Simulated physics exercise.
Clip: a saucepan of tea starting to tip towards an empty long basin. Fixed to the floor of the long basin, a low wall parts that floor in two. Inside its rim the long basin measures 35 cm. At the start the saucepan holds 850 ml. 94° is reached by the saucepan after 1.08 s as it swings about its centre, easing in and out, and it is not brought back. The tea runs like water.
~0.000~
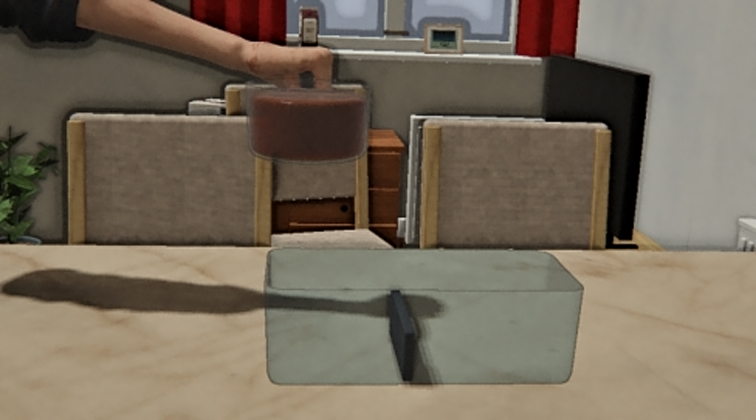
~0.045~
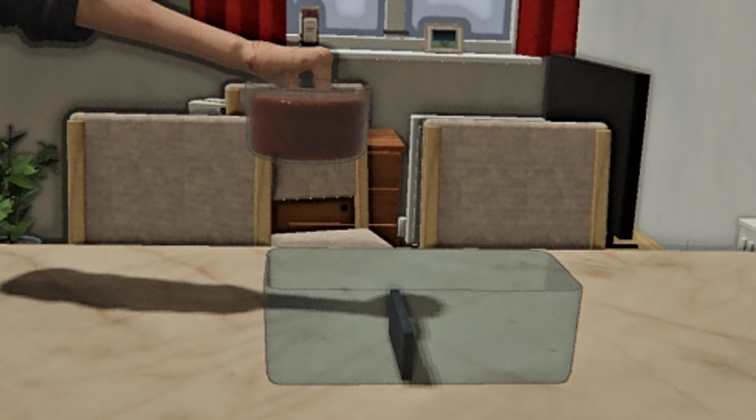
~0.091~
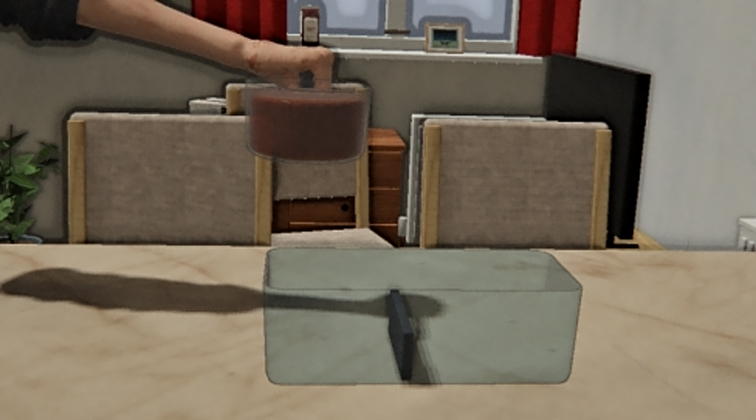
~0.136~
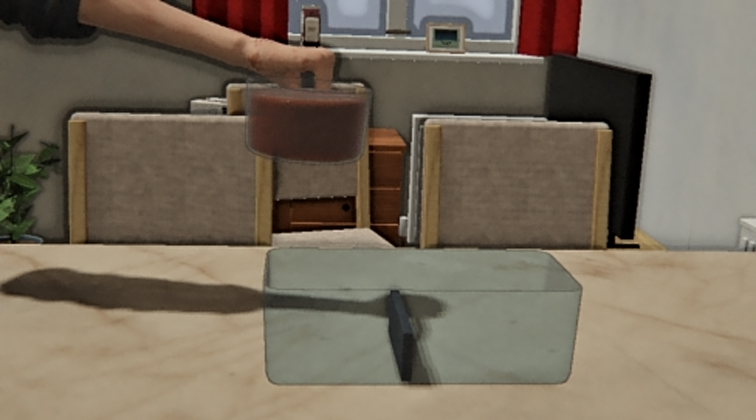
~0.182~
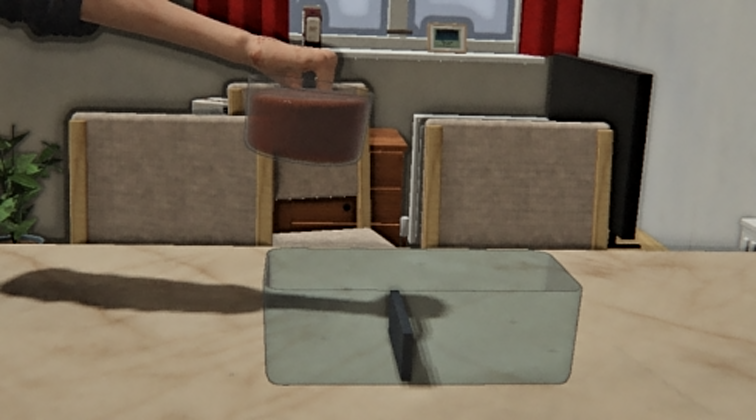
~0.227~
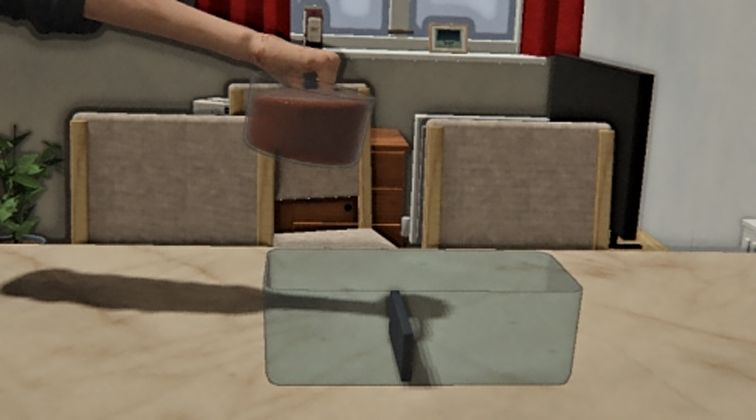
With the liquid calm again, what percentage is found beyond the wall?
Beyond the wall there is roughly 80 percent.
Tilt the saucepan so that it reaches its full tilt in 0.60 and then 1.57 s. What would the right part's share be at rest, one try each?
Result: 80 per cent, then 80 per cent.
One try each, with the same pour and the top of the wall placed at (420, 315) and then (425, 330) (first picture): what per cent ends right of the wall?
In order, 65 and 55 per cent.
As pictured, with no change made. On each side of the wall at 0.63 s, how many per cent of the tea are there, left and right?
1 on the left, 5 on the right, roughly.
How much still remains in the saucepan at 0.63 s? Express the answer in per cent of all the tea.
Still held: Roughly 66 % of the total.
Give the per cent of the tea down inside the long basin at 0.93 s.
Some 64 percent.
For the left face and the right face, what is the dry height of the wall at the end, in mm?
On the left it's about 52 mm; on the right, about 34 mm.
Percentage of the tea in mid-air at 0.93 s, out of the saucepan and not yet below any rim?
I'd say some 18 per cent is in the air.
After 0.63 s the tilt is 60° and 66 per cent is still to pour, 1 is left of the wall and 5 right of it.
After 0.93 s the tilt is 90° and 18 per cent is still to pour, 2 is left of the wall and 62 right of it.
After 1.24 s the tilt is 94° and 3 per cent is still to pour, 13 is left of the wall and 79 right of it.
After 1.58 s the tilt is 94° and 1 per cent is still to pour, 18 is left of the wall and 80 right of it.
In the end 19 per cent lies left of the wall, 80 right of it and 1 outside.
